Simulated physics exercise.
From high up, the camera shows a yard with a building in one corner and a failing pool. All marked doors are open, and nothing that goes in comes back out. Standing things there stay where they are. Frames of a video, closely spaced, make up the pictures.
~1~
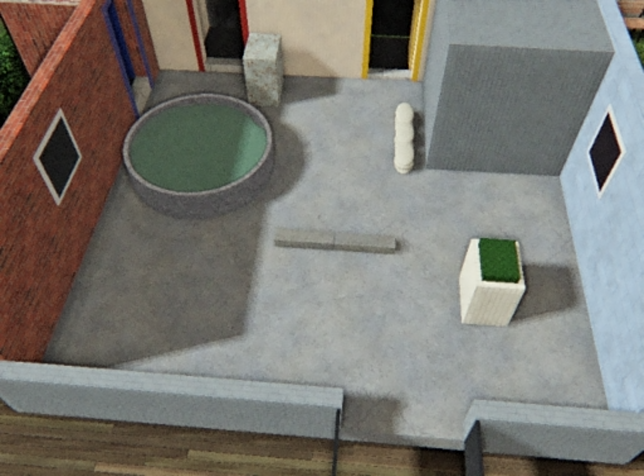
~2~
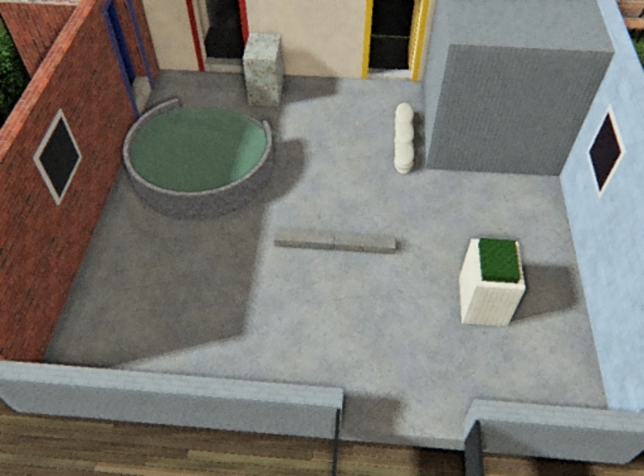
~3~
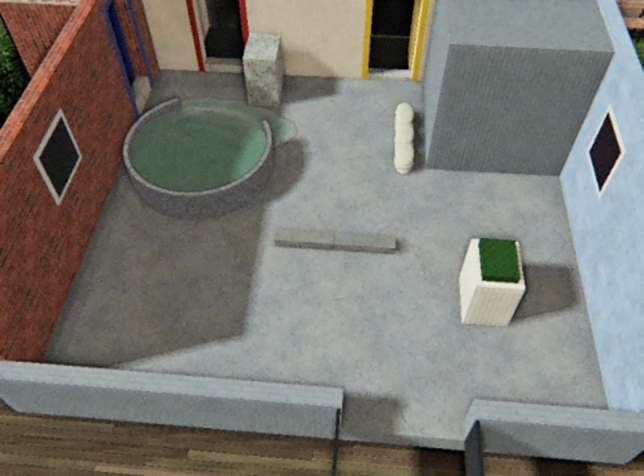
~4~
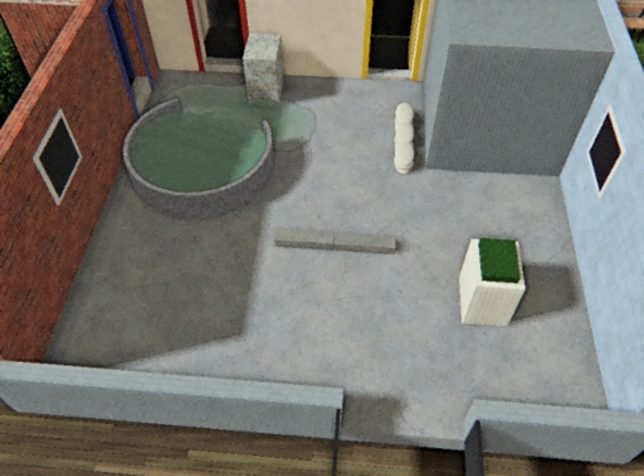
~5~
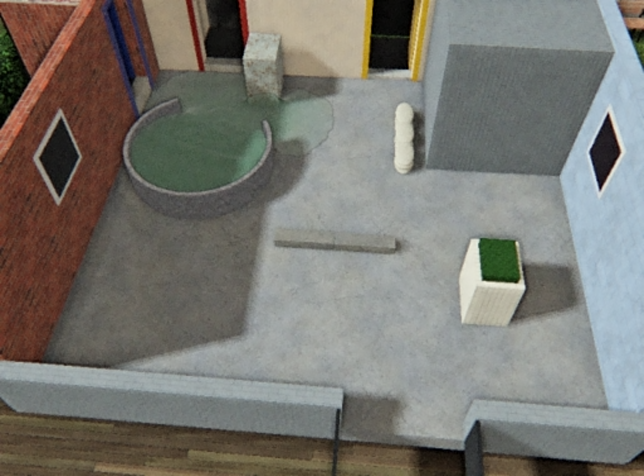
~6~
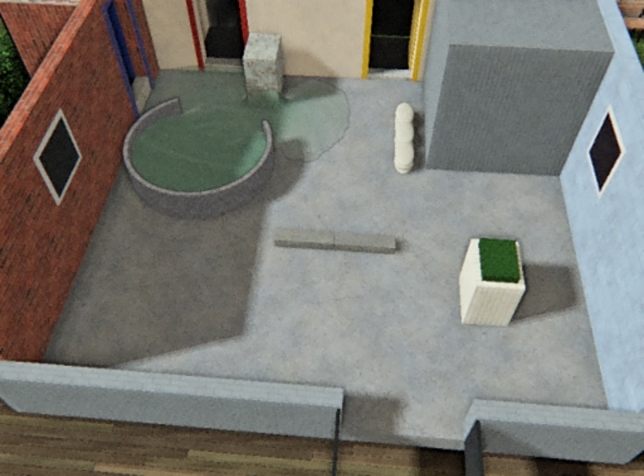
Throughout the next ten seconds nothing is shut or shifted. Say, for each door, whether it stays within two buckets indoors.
As I see it, the yellow door breaks the limit; the red door breaks the limit; the blue door respects the limit.
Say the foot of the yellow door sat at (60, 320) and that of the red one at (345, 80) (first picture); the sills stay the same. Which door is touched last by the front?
That is the yellow door.
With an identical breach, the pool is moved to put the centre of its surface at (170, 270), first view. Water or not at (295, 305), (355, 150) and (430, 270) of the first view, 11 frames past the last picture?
First spot stays unwetted, second spot gets drenched, third spot stays unwetted.
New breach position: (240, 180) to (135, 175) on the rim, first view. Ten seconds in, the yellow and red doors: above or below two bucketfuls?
As it turns out, the yellow door comes in lower; as for the red door, it comes in lower.
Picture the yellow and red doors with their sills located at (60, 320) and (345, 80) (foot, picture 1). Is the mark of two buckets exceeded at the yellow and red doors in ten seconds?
Yellow door stays within it, red door stays within it.
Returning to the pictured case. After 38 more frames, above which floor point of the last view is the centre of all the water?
Somewhere around (251, 153) in the last view.
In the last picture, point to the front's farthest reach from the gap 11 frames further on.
The farthest wet point should be near (419, 83).
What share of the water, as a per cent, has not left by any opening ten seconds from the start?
About 88 %.
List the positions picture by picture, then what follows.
Still water in the round tank at (199, 144), in the first frame.
Water pours out on the round tank's far side and has run to a hidden place, in the second frame.
Water pours out on the round tank's far side and has run to a hidden place, in the third frame.
Water pours out on the round tank's far side and has run to (311, 119), in the fourth frame.
Water pours out on the round tank's far side and has run to (325, 104), in the fifth frame.
The front is at (166, 69), out from the gap on the round tank's far side, in the sixth frame.
A moment on, water covers 15 % of the floor; the yellow door wet at the sill, nothing in, the red door under two buckets in, the blue door wet at the sill, nothing in.
Next, water covers 20 % of the floor; the yellow door wet at the sill, nothing in, the red door over two buckets in, the blue door wet at the sill, nothing in.
Then, water covers 30 % of the floor; the yellow door over two buckets in, the red door far over two buckets in, the blue door wet at the sill, nothing in.
Later, water covers 55 % of the floor; the yellow door over two buckets in, the red door far over two buckets in, the blue door wet at the sill, nothing in.
In the end, water covers 75 % of the floor; the yellow door over two buckets in, the red door far over two buckets in, the blue door wet at the sill, nothing in.
